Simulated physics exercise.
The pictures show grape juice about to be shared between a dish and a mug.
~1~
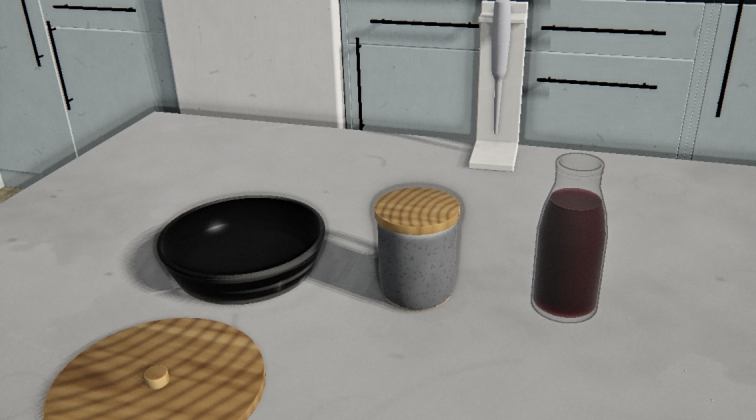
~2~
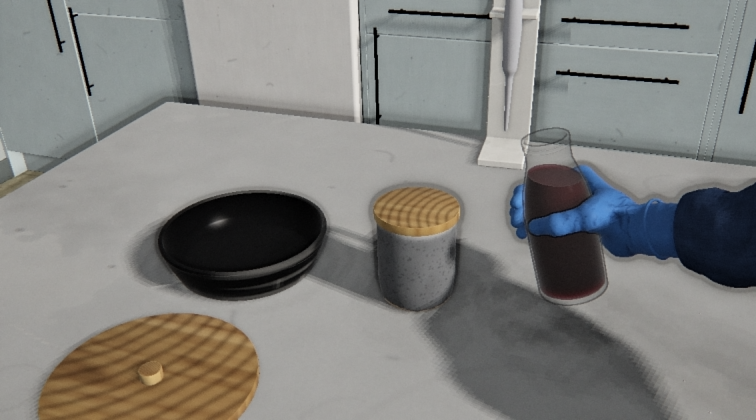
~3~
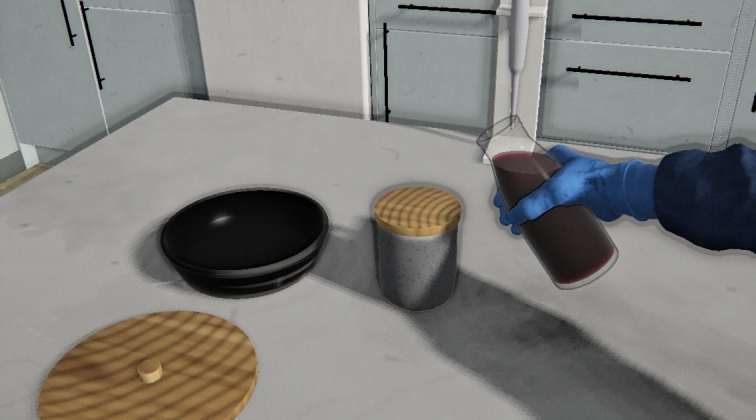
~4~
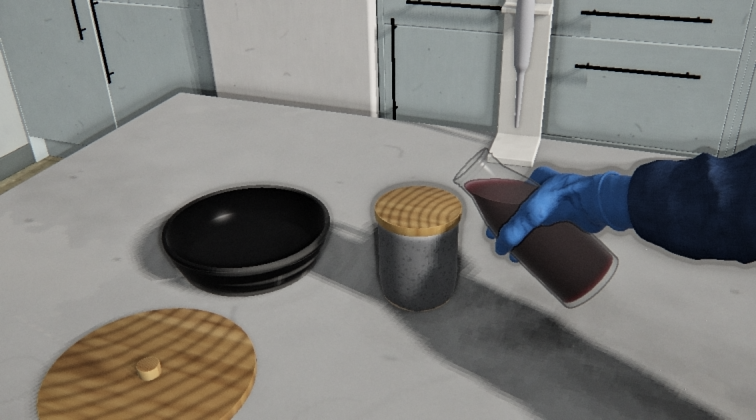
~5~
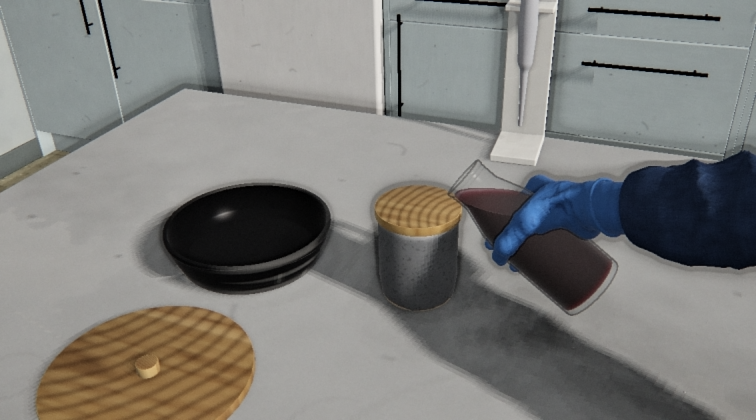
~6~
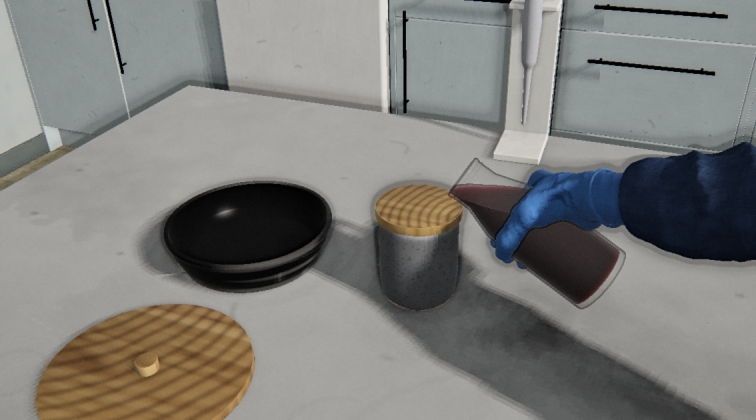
On a pale kitchen counter, a blue-gloved hand took hold of a glass bottle of dark red juice, lifted it and tilted it leftward beside a lidded grey mug, near an open black dish.
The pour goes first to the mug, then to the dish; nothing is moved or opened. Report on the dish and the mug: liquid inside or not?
Dish - liquid inside; mug - nothing inside.
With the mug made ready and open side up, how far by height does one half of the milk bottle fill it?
Estimate: Approx. 45 % of height.
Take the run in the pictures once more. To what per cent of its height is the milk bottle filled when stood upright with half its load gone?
Estimate: Around 35 per cent of the height.
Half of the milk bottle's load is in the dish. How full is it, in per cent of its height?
About 25%.
Shortly, it hits the lid of the mug and runs off.
Then, the grape juice goes into the dish.
At the finish, the mug is empty, in a puddle; the dish has its share inside.
